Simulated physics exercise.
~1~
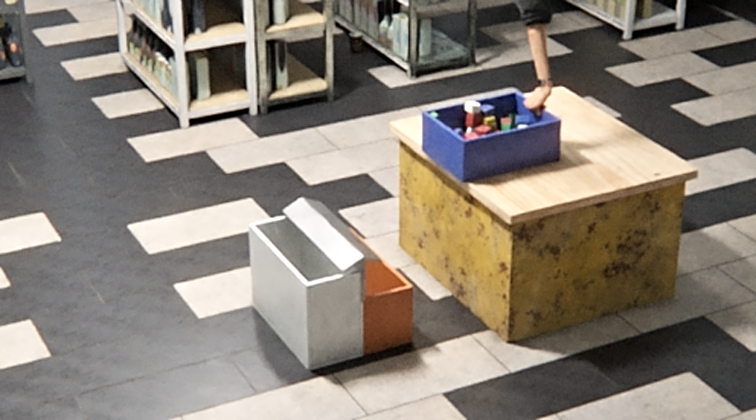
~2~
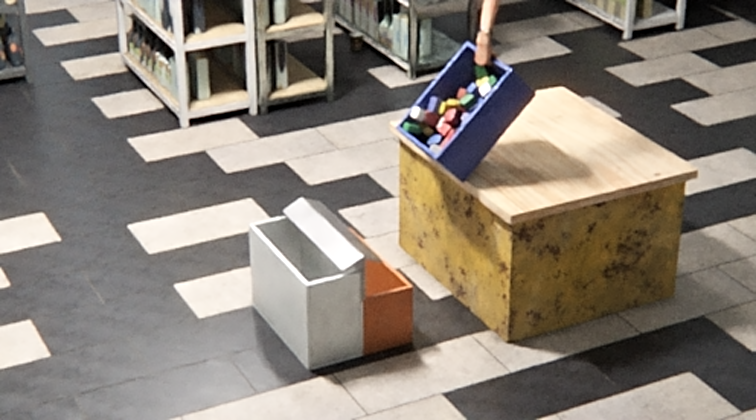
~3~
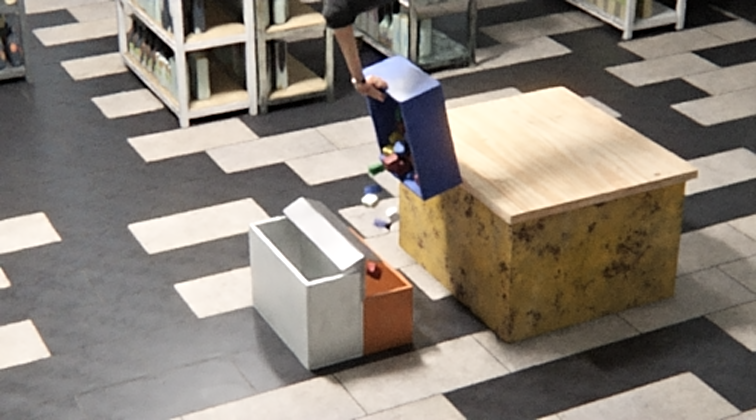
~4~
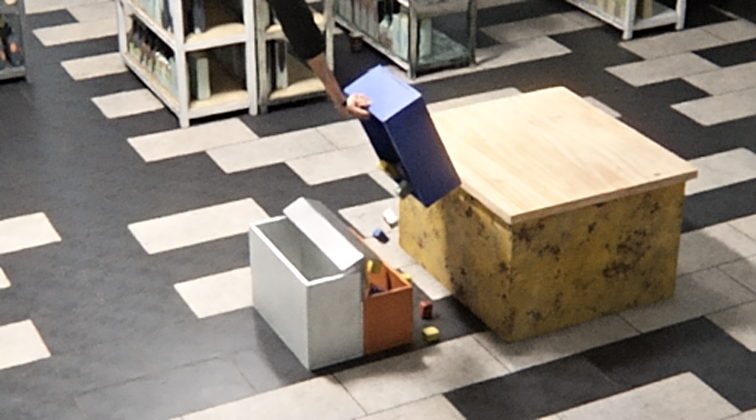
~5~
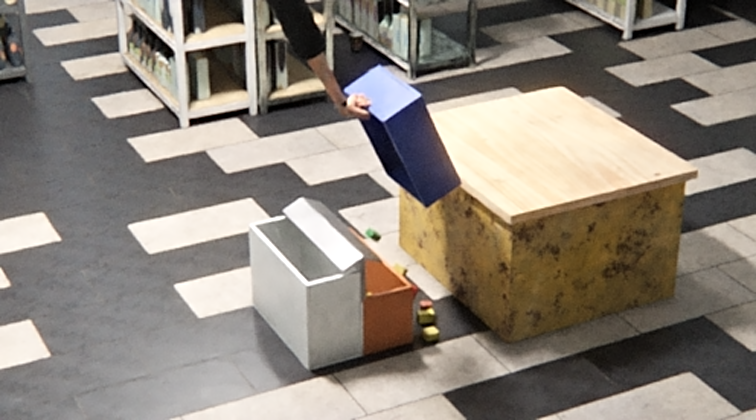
A hand tips a blue crate, spilling toy bricks into an orange box and onto the floor.
